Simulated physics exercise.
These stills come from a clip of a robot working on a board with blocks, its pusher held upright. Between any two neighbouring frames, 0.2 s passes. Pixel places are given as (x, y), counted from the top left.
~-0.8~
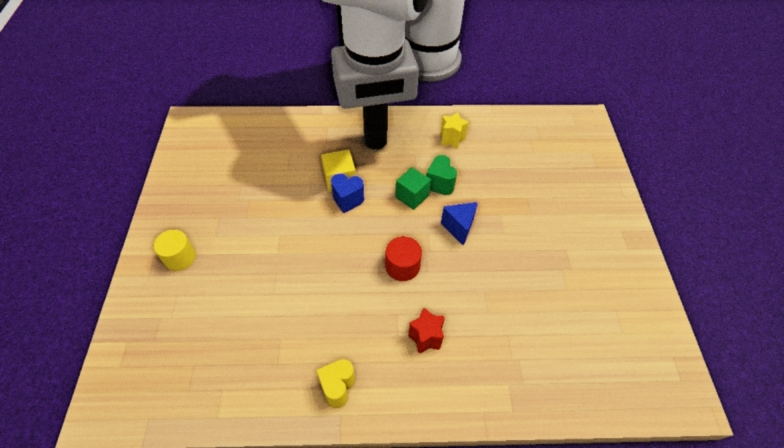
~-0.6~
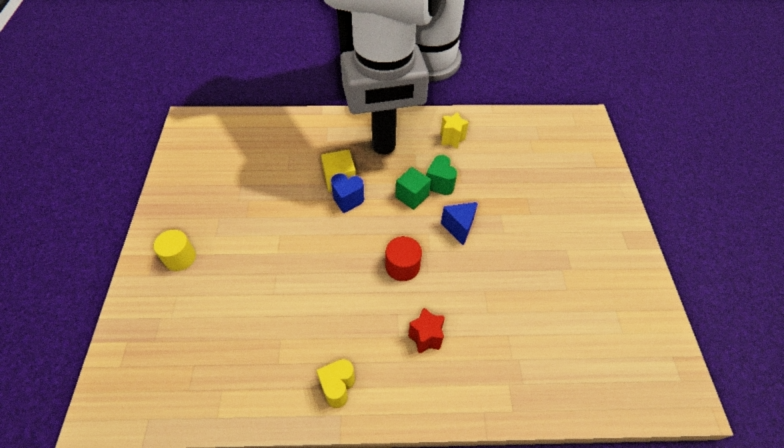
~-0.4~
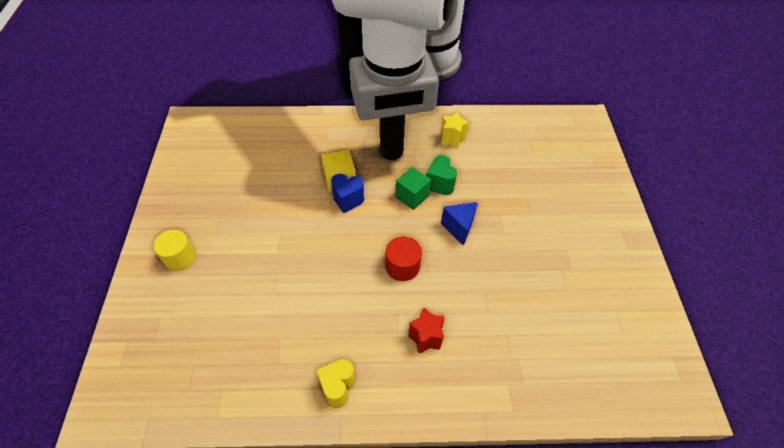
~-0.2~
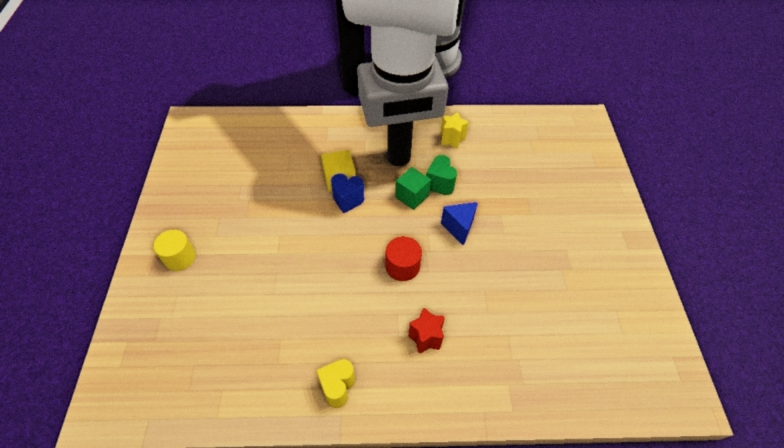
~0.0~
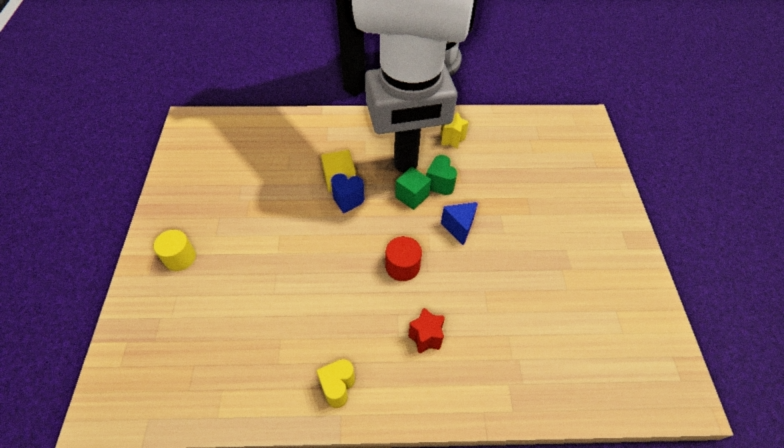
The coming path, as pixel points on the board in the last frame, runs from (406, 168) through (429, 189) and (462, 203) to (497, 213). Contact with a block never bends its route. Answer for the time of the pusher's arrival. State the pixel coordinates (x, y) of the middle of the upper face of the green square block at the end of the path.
Final place: (419, 194).
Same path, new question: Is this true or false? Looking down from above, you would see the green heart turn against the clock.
True
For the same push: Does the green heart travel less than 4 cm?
It seems not.
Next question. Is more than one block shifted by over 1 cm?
I believe so.
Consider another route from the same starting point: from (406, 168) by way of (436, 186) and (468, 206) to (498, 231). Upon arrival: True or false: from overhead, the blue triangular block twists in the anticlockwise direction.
False - the claim does not hold.
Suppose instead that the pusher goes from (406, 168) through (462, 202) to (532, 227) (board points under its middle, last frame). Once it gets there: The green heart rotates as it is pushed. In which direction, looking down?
Seen from above, its turn is counter-clockwise.
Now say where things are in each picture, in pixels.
In the first picture, pusher tip at (376, 141); block tops, green square block at (414, 180); green heart at (442, 167); blue triangular block at (463, 213).
In the second picture, pusher at (384, 146); blocks unchanged.
In the third picture, pusher at (392, 151); blocks unchanged.
In the fourth picture, pusher at (399, 157); blocks unchanged.
In the fifth picture, pusher at (406, 164); green square block at (414, 180); green heart at (442, 167); blue triangular block at (463, 213).
What follows on the original path. One third of the way, pusher at (431, 186); green square block at (418, 193), turned 45° clockwise; green heart at (458, 173), turned 35° anticlockwise.
Two thirds of the way, pusher at (464, 199); green square block at (419, 194), turned 55° clockwise; green heart at (489, 179), turned 55° anticlockwise.
At the end, pusher at (499, 210); green square block at (419, 194), turned 55° clockwise; green heart at (505, 177), turned 90° anticlockwise; blue triangular block in place.
